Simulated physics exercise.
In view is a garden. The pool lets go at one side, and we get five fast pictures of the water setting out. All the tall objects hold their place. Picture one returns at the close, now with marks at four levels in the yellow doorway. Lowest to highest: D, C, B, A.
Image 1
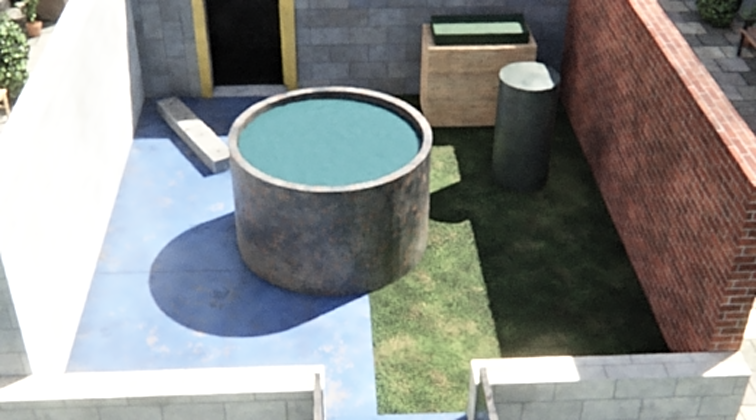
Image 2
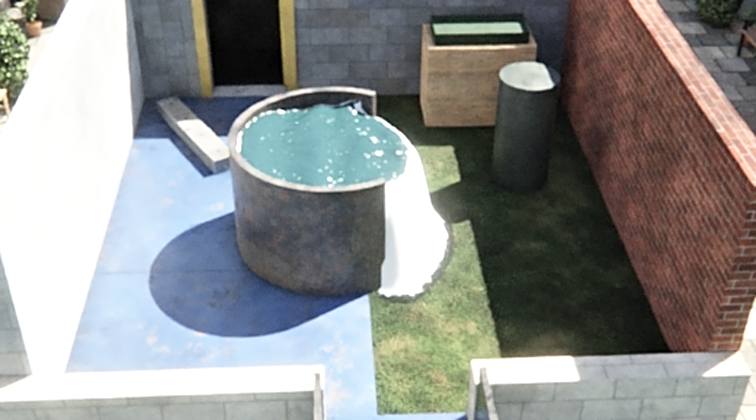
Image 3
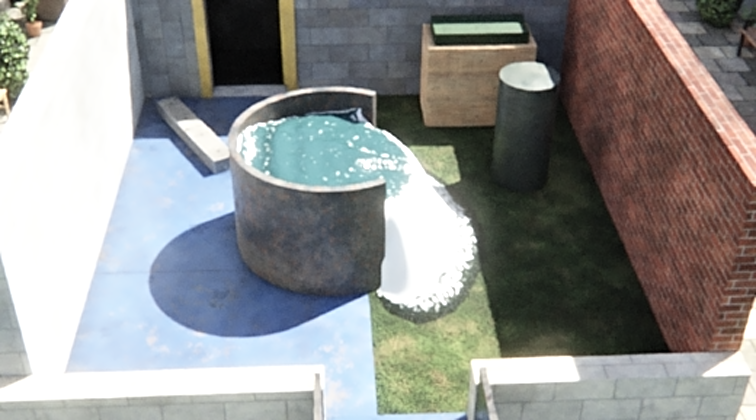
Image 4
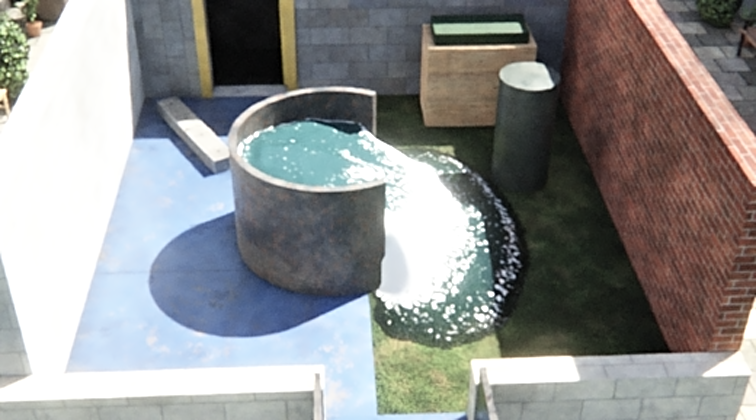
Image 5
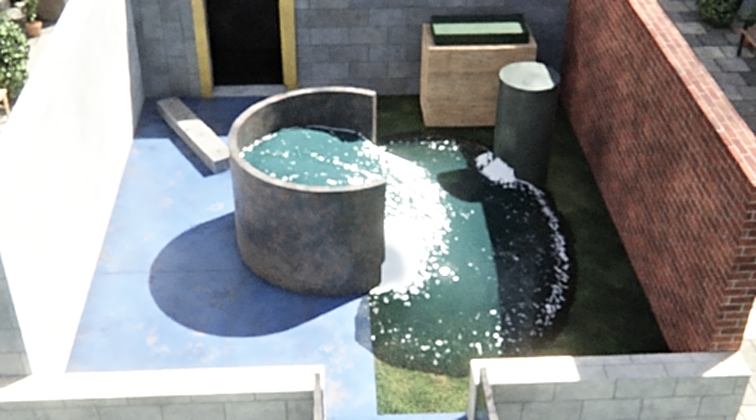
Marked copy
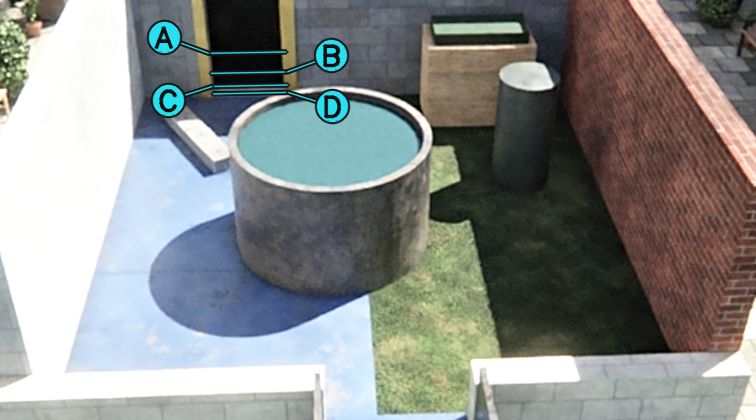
A walled garden, half blue paving and half grass, is seen from a fixed viewpoint high above. A round dark pool of green-blue water stands near the middle, with a yellow-framed doorway behind, a wooden box and a grey-green cylinder to the right, and a red brick wall beyond. The pool's right side vanishes, and foaming water pours out, spreading rightward and forward across the grass and around the cylinder.
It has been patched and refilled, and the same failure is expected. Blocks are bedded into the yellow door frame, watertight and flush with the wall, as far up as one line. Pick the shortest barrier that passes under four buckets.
Take C.
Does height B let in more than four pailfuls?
No.
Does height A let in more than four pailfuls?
No, not at all.
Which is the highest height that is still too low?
D.
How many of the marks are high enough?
Three.
In cyan, A at (247, 52); B at (249, 72); C at (250, 85); D at (250, 93); from the bottom up D, C, B, A.
Choosing A, nothing gets over.
Choosing B, nothing gets over.
Choosing C, a splash gets over, under a bucket.
Choosing D, about 10 bucketfuls get in.
